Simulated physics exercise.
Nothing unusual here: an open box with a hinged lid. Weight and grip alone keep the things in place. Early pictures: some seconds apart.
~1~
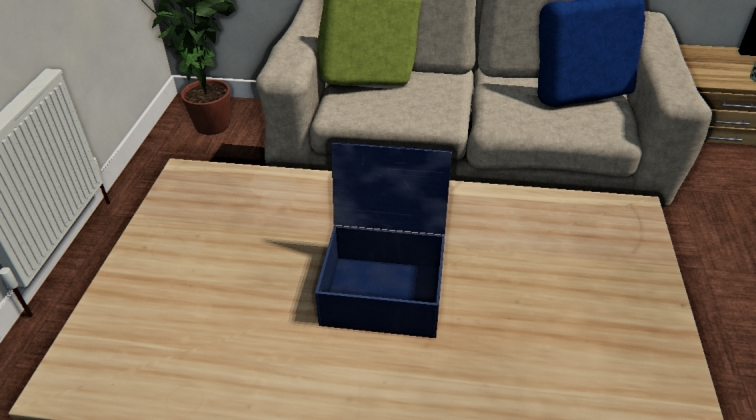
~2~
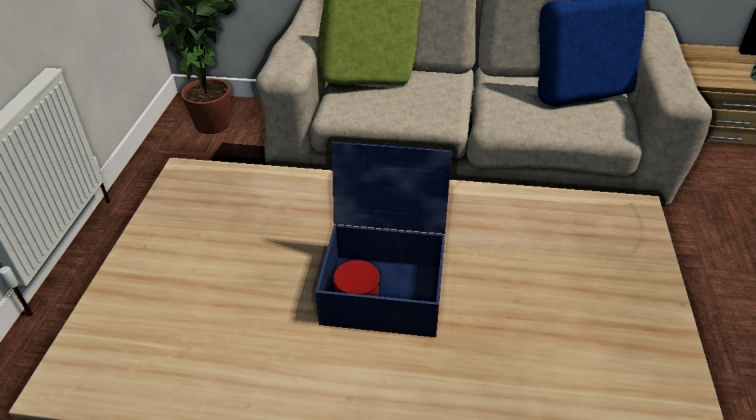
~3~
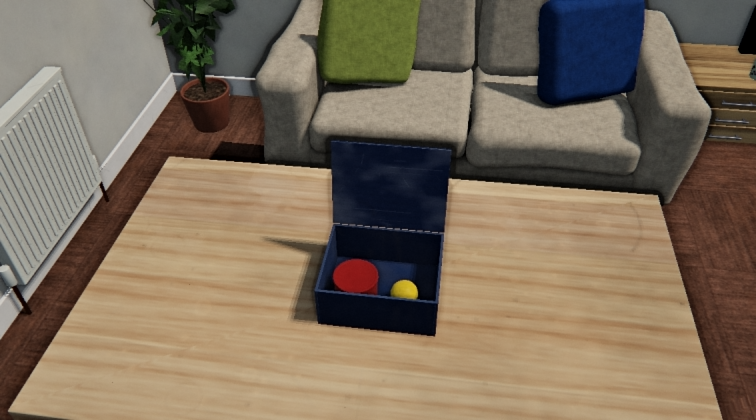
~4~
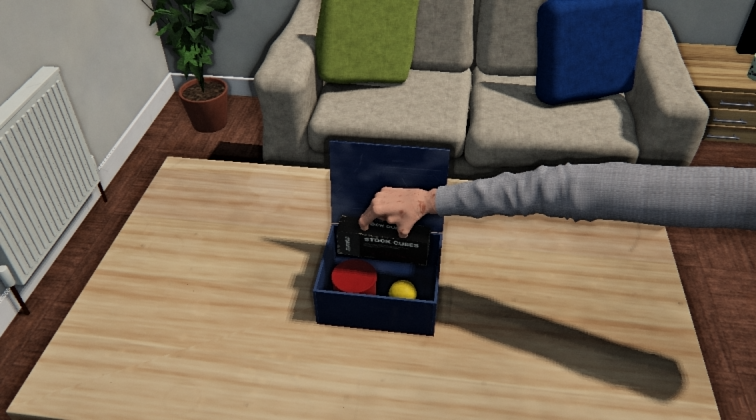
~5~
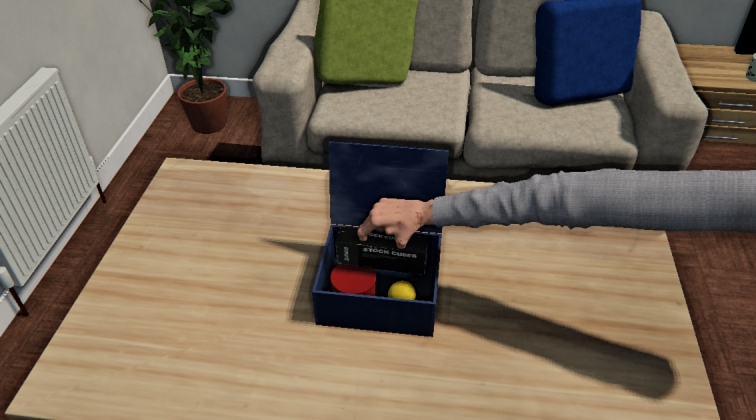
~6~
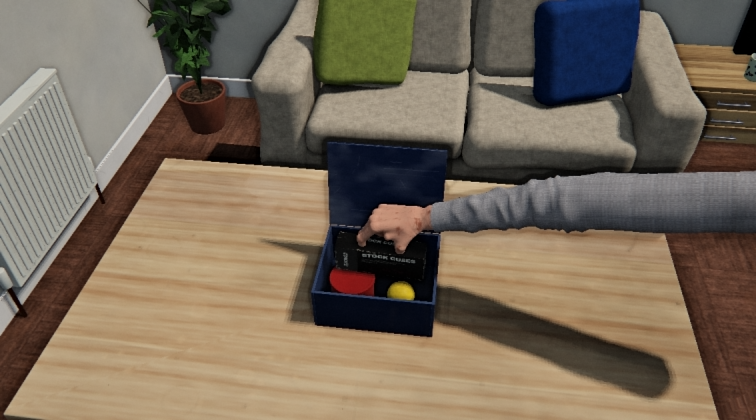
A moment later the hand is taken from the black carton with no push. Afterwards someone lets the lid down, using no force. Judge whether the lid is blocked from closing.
Settles down.
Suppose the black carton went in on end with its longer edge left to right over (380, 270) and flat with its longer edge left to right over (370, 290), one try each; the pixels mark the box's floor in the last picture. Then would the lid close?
The first time it cannot come down, the second time it seals the box.
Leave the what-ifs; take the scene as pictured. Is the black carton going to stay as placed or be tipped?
Once everything settles, it ends up at a slant.
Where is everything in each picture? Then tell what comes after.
In the first frame, the last thing is not in view yet.
In the second frame, the last thing is not in view yet; red tub (357, 288).
In the third frame, the last thing is not in view yet; red tub (356, 287).
The fourth frame shows still above its spot; black carton (384, 240); red tub (355, 287).
The fifth frame shows still above its spot; black carton (382, 250); red tub (354, 288).
The sixth frame shows put in, still held; black carton (381, 256).
Then, 1.00 s past the last view, lid starting down; black carton on its side near (384, 269); yellow lemon displaced about its own width.
Then, 1.80 s past the last view, lid 47° above the rim; black carton on its side near (384, 269); yellow lemon displaced about its own width.
Finally, lid shut; down or leaning hard in the box, black carton; the other 2 still in place. Final places as the last picture's camera would see them, black carton near (384, 269).
